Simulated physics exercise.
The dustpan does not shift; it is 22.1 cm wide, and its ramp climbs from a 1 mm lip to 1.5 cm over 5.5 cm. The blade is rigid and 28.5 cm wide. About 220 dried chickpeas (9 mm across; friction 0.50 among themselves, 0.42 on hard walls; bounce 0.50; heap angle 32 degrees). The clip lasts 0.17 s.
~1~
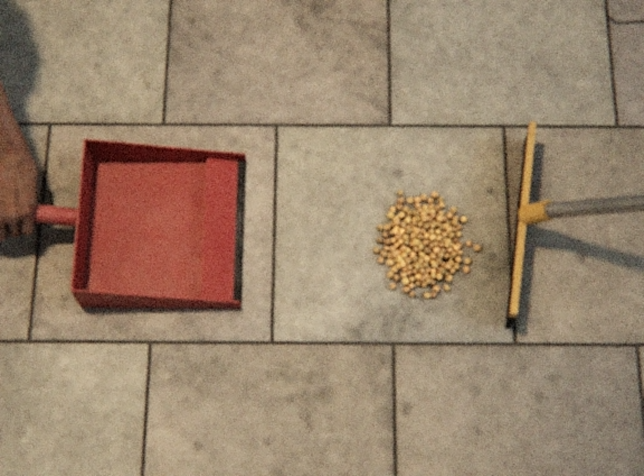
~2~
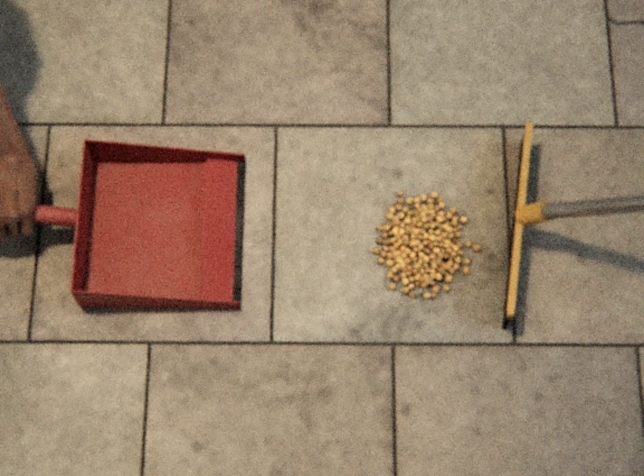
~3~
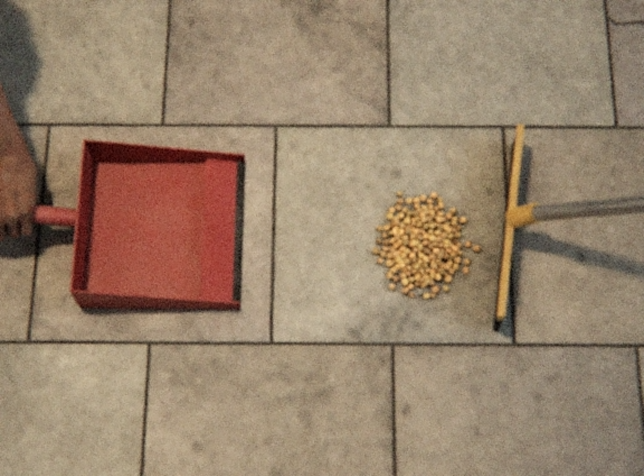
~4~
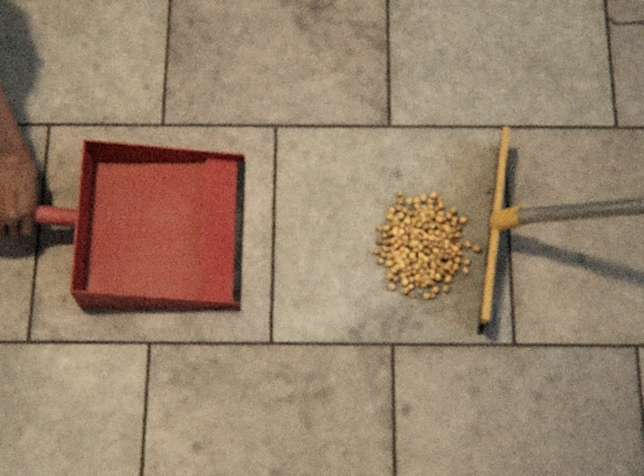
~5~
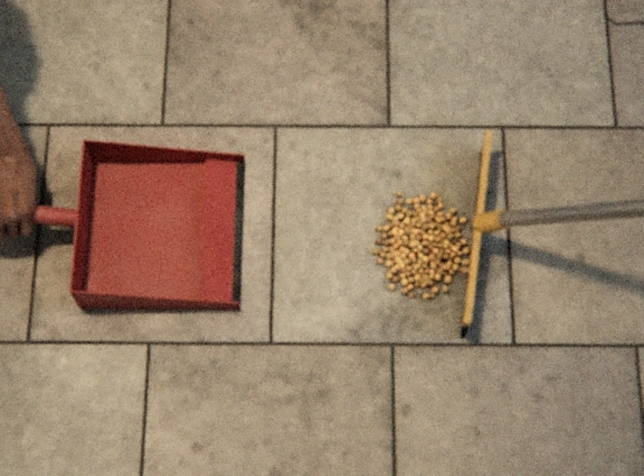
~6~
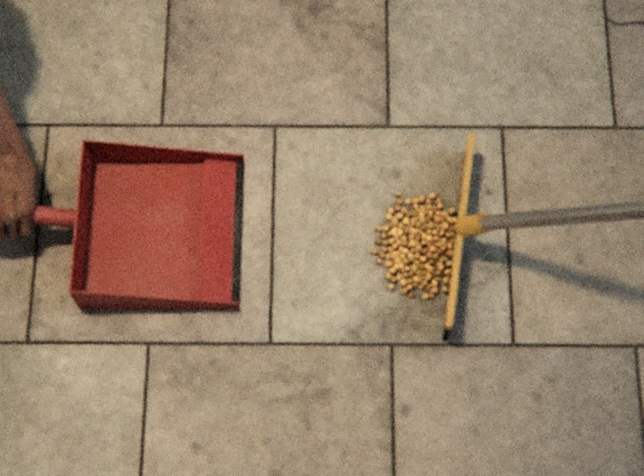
A yellow blade on a pole slides left across tiles and presses into piled chickpeas.
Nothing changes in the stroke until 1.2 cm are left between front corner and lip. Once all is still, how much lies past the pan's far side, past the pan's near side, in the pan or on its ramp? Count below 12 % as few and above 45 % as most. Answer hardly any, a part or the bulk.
Past the pan's far side: Hardly any; past the pan's near side: A part; in the pan or on its ramp: A part.
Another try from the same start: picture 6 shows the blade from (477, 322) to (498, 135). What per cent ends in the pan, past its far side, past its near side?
Pan 15, far 0, near 15.
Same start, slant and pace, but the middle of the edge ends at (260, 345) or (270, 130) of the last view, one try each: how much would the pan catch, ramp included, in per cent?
Some 10 and 30 per cent.
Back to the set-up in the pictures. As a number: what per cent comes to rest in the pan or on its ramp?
Some 30 per cent.
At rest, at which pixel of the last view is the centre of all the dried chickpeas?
Around (242, 258).
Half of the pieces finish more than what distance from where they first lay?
Roughly 26 cm.
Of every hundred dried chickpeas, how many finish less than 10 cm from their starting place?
Roughly 0 per cent.
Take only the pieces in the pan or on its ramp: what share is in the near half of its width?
Some 80 per cent.
Then, 0.20 s after the last picture, middle of the blade 16 cm from the lip; 0 % over the lip, far side 0 %, near side 10 %.
Then, 0.33 s after the last picture, middle of the blade 7 cm from the lip; 0 % over the lip, far side 0 %, near side 15 %.
Then, 0.59 s after the last picture, middle of the blade 3 cm from the lip; 30 % over the lip, far side 5 %, near side 15 %.
In the end, far side 5 %, near side 15 %, pan 30 %, in front of the lip or behind the blade 50 %.
